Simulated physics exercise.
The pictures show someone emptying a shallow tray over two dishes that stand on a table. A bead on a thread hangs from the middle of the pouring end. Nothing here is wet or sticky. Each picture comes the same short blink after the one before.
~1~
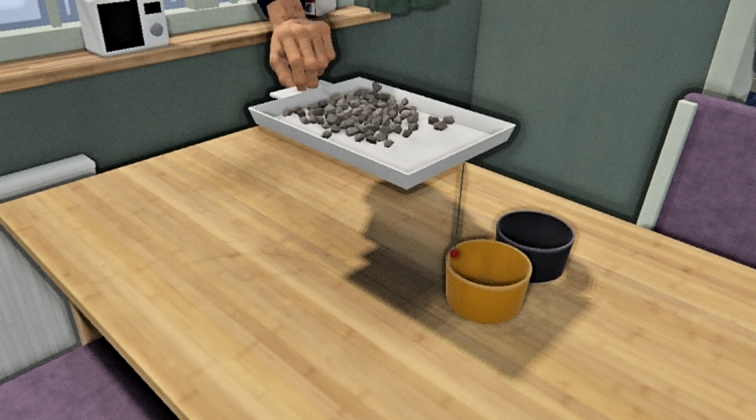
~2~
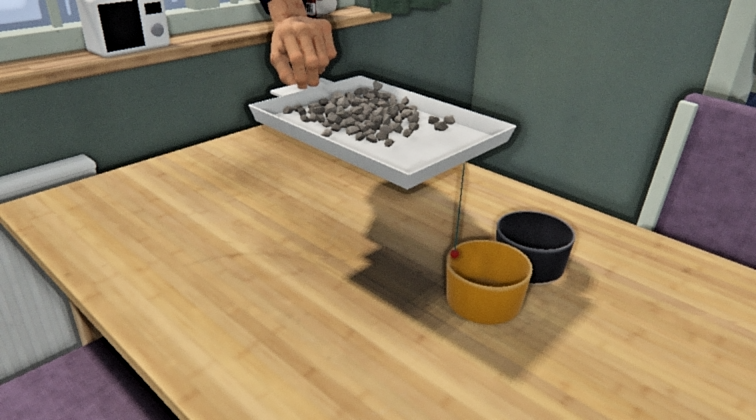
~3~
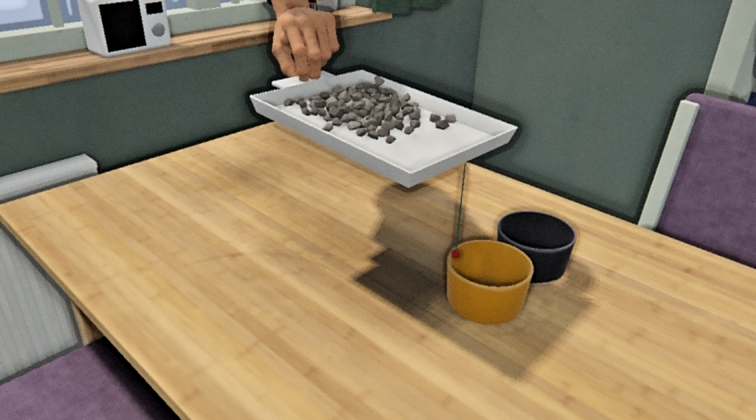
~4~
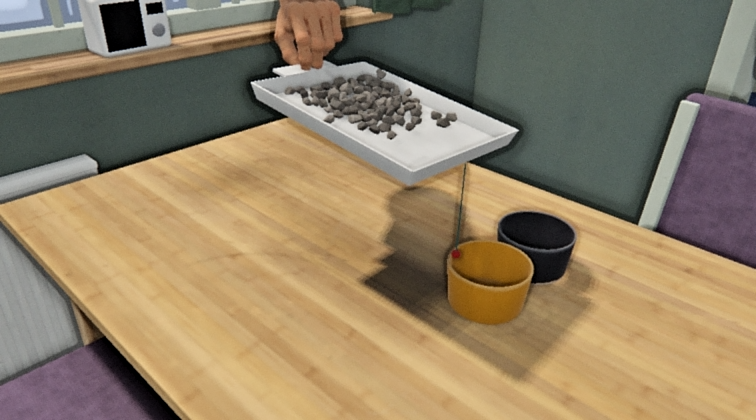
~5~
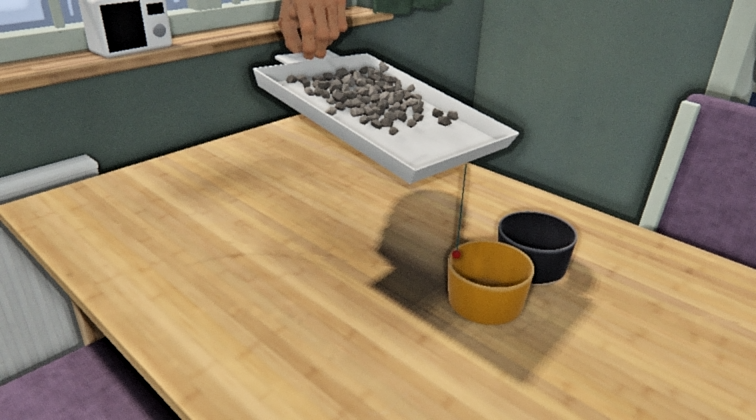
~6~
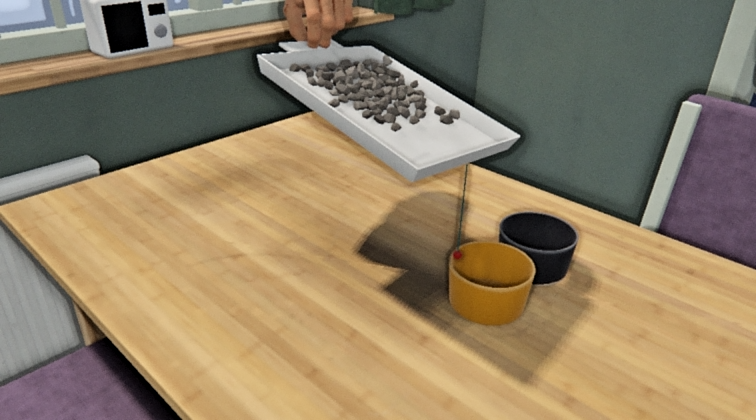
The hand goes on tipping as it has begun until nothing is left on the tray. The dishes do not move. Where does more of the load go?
The left one ends fuller.
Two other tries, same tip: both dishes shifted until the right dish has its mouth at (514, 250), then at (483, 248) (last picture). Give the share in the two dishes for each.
About 90 and 60 per cent.
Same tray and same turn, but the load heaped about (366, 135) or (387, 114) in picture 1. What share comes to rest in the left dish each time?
Near 60 % and 50 %.
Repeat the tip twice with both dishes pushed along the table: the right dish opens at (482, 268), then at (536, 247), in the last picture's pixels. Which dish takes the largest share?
The first try: The right-hand dish. The second: The right-hand dish.
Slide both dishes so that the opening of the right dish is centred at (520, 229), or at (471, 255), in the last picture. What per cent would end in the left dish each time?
The first gives 20 %, the second 0 %.
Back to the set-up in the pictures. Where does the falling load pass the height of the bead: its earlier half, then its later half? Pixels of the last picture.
At about (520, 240), then at (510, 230).
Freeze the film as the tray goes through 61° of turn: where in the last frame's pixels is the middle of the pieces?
Around (485, 128).
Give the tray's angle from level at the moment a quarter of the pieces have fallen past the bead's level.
Around 75° of tilt.
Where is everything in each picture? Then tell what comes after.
The first picture shows corners of the pouring end at (408, 171) and (509, 125), level; middle of the load at (361, 115), bits of gravel; left dish at (522, 296); right dish at (567, 259); bead on its thread at (454, 254).
The second picture shows corners of the pouring end at (408, 171) and (509, 126), level; middle of the load at (362, 114).
The third picture shows corners of the pouring end at (410, 169) and (511, 127), tipped barely, lowest at the right corner; middle of the load at (363, 109).
The fourth picture shows corners of the pouring end at (412, 168) and (512, 129), tipped a little, lowest at the right corner; middle of the load at (364, 102).
The fifth picture shows corners of the pouring end at (415, 166) and (513, 132), tipped a little, lowest at the right corner; middle of the load at (366, 95).
The sixth picture shows corners of the pouring end at (417, 165) and (514, 134), tipped clearly, lowest at the right corner; middle of the load at (369, 88); left dish at (525, 298); right dish at (570, 261).
Soon after the last picture, tray tipped steeply; most on the tray; a stray few outside both; a small part in the air.
A little later, tray tipped past a quarter turn; a small part on the tray; about a third in the left dish; about a quarter in the right dish; a small part outside both; a small part in the air.
Later still, tray tipped past a quarter turn; about half in the left dish; about a quarter in the right dish; about a quarter outside both.
At rest, tray tipped past a quarter turn; about half in the left dish; about a quarter in the right dish; about a quarter outside both.
